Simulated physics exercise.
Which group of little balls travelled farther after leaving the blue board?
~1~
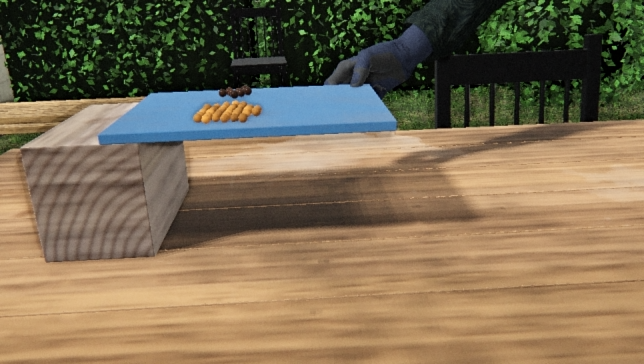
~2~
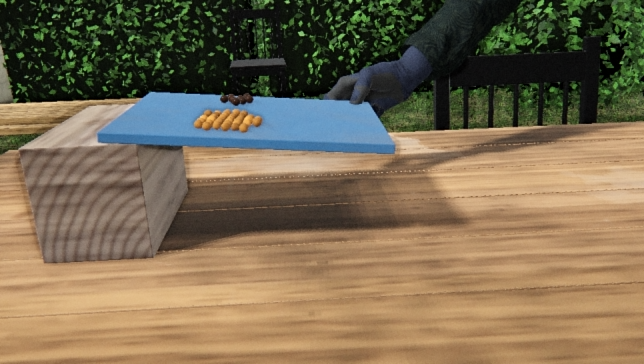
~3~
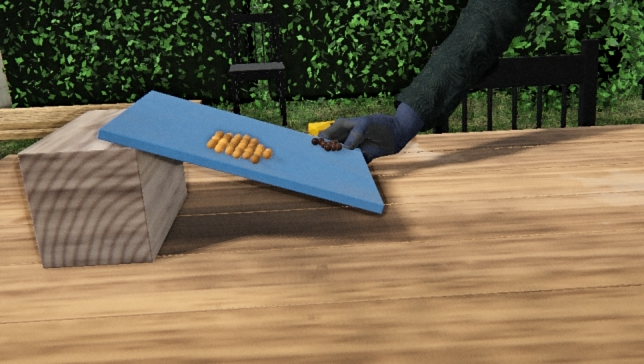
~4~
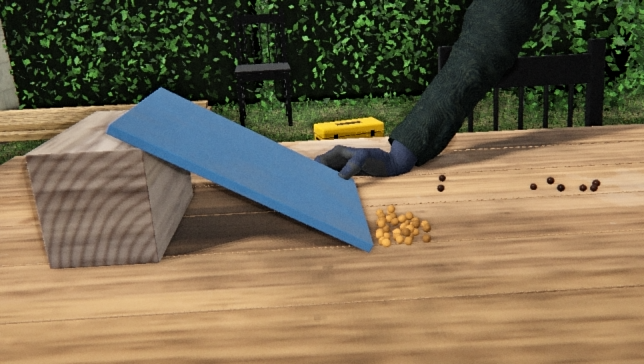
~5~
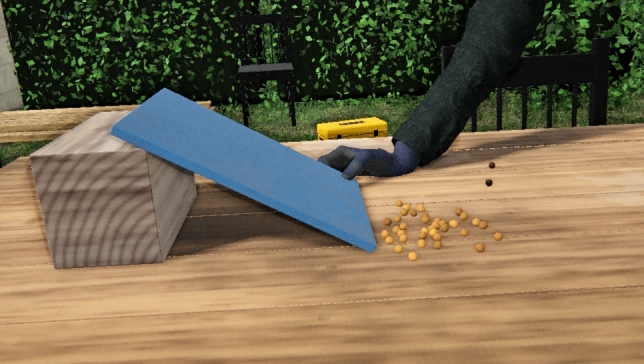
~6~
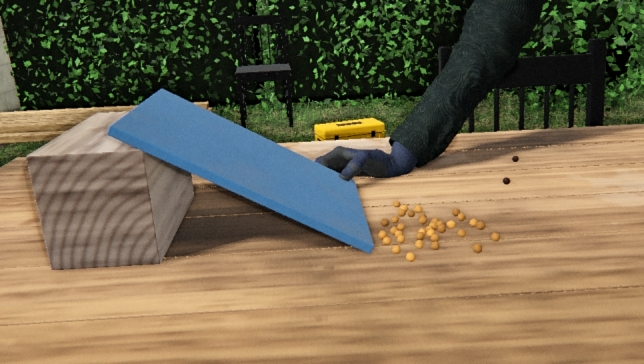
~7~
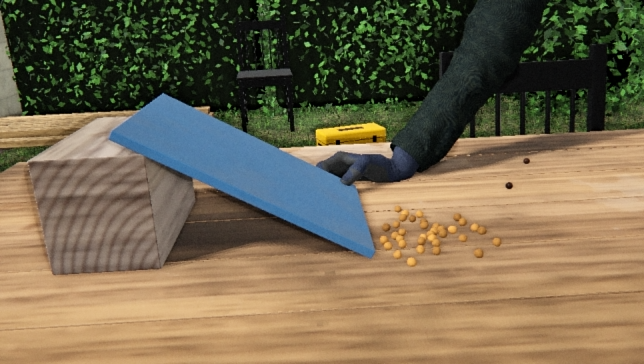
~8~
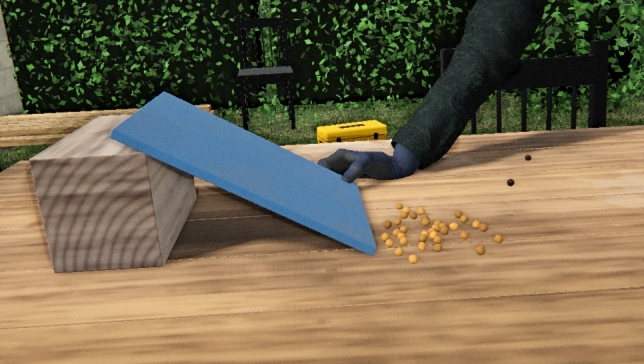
The dark balls from the back travelled farther, while the orange ones stayed scattered near the board's lower edge.
